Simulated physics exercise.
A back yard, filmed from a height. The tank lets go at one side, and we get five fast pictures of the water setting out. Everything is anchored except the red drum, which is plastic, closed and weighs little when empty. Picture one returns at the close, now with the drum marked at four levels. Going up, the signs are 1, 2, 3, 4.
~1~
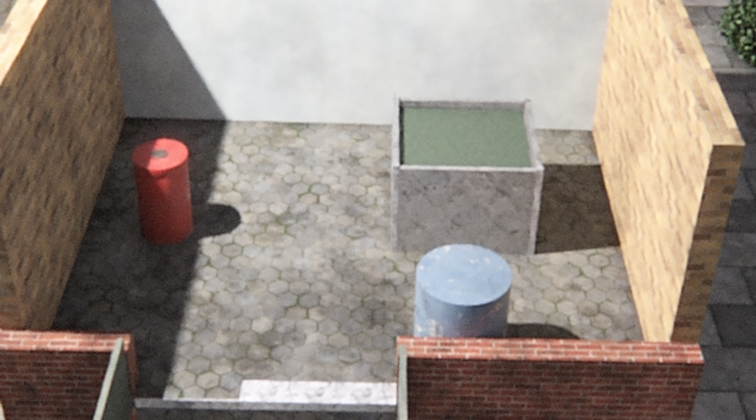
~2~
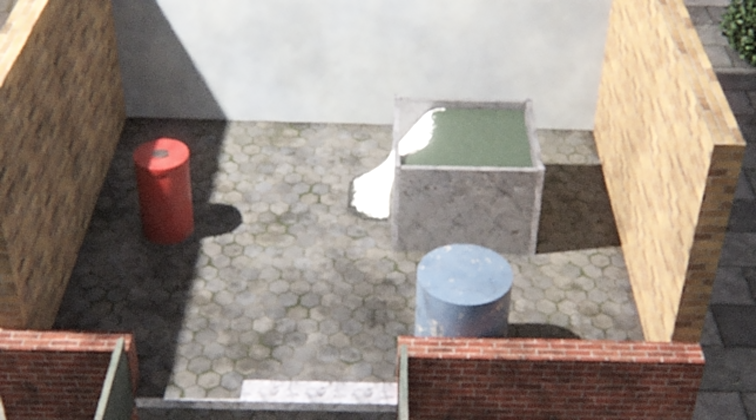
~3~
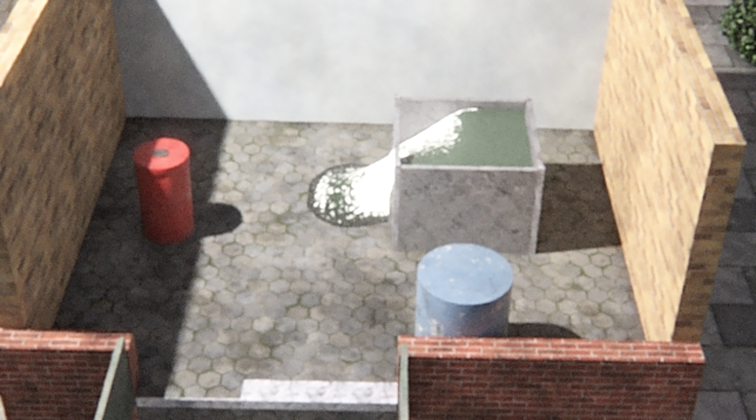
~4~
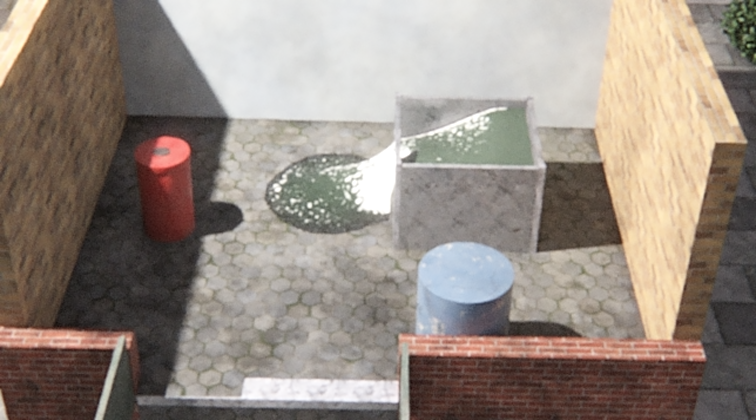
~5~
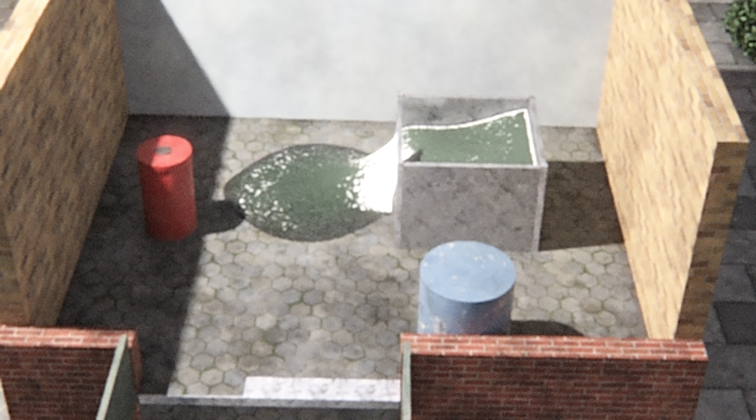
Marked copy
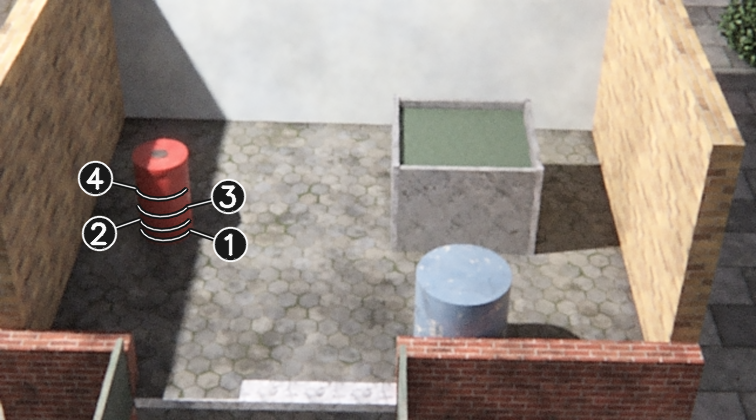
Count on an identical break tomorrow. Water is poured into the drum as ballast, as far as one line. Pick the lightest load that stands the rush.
Choose 3.
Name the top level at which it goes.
The answer is 2.
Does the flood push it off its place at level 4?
No.
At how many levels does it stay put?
Two.
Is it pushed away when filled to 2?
Yes, that goes wrong.
On the marked copy, 1 at (162, 240); 2 at (161, 230); 3 at (160, 216); 4 at (158, 199); from the bottom up 1, 2, 3, 4.
With 1, it is washed out through the gate.
With 2, it is pushed about its own width away.
With 3, it does not move.
With 4, it does not move.
